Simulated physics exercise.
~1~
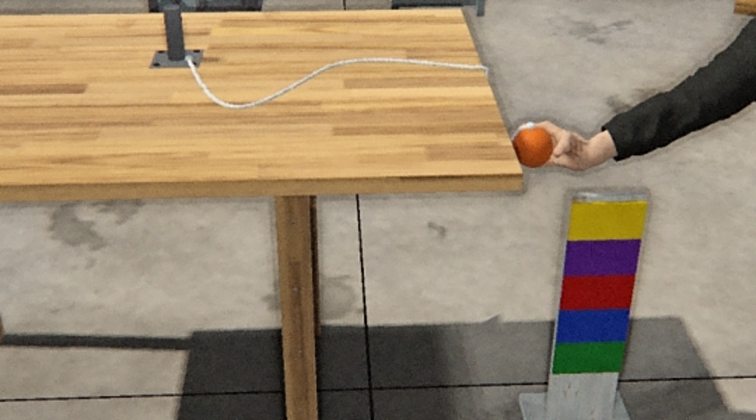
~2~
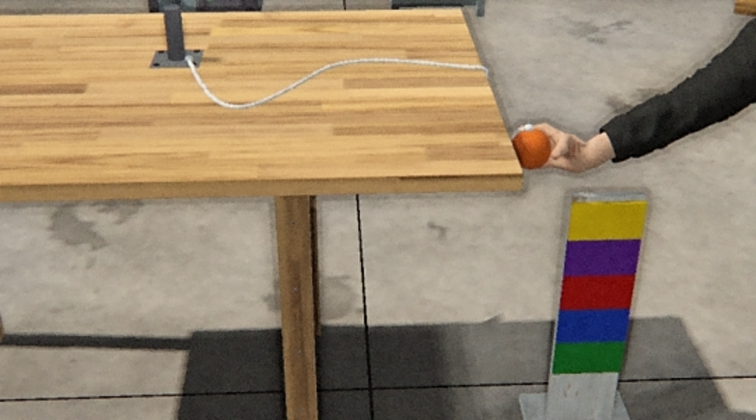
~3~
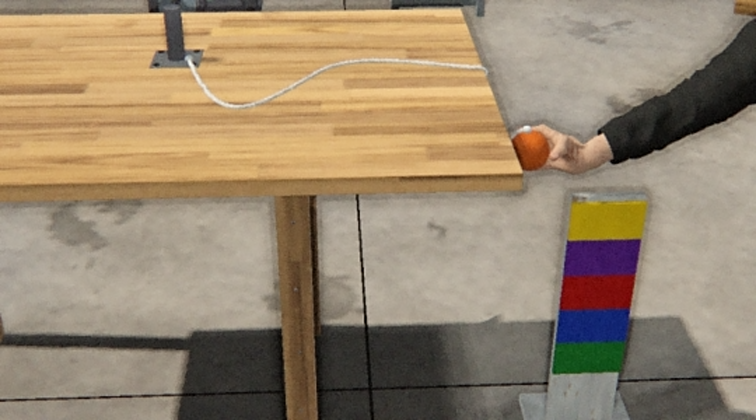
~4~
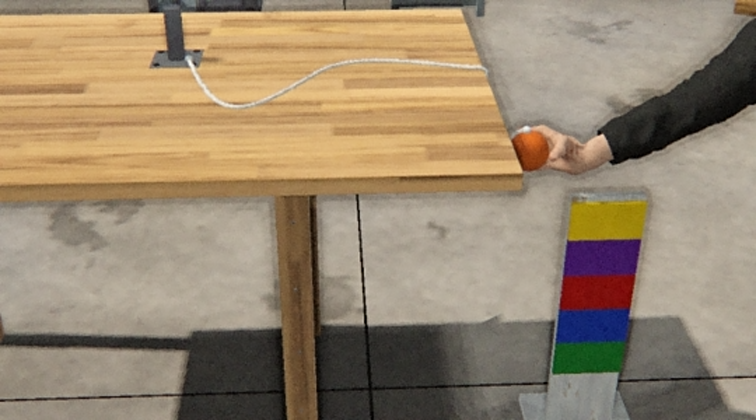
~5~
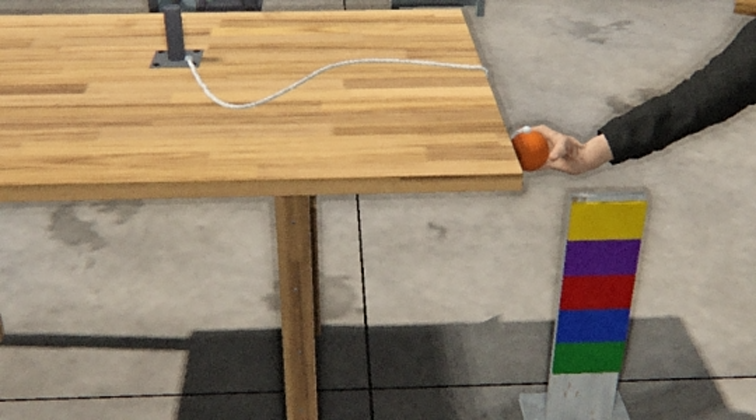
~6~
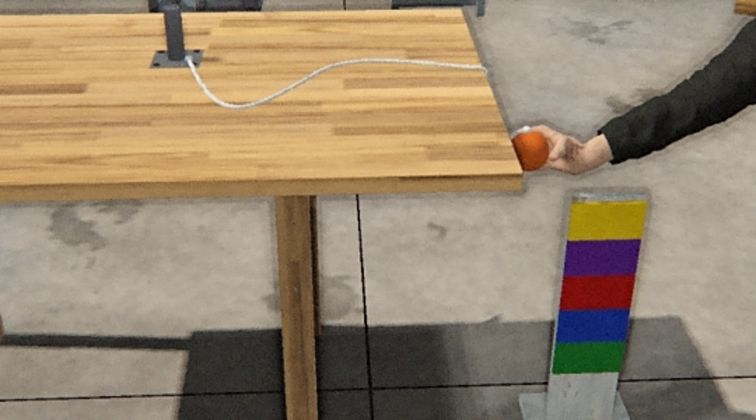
An orange stays almost perfectly still in a hand reaching in from the right at the table's edge, while a slack white cord curves across the wooden tabletop from a dark post, above an upright strip of coloured bands.
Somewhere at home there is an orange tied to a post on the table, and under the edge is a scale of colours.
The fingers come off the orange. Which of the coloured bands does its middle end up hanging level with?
It ends up level with the blue band.
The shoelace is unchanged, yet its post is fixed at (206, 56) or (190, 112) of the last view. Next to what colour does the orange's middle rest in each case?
The first case gives green, the second gives green.
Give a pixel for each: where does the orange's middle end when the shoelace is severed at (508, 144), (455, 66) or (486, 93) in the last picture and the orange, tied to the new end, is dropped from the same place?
The places are (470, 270), (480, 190) and (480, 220).
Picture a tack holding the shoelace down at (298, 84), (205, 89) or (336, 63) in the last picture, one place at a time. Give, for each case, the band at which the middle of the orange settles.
Results, in sequence: Purple / red / yellow.
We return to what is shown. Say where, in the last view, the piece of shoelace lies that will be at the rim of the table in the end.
Location: About (356, 62).
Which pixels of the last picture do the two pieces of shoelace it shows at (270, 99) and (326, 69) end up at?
In that view they reach (364, 65) and (453, 68).
Soon after, orange near (470, 297); level with red.
Then, orange near (473, 291); level with blue.
At rest, orange near (465, 309); level with blue. Its middle rests at the blue band.
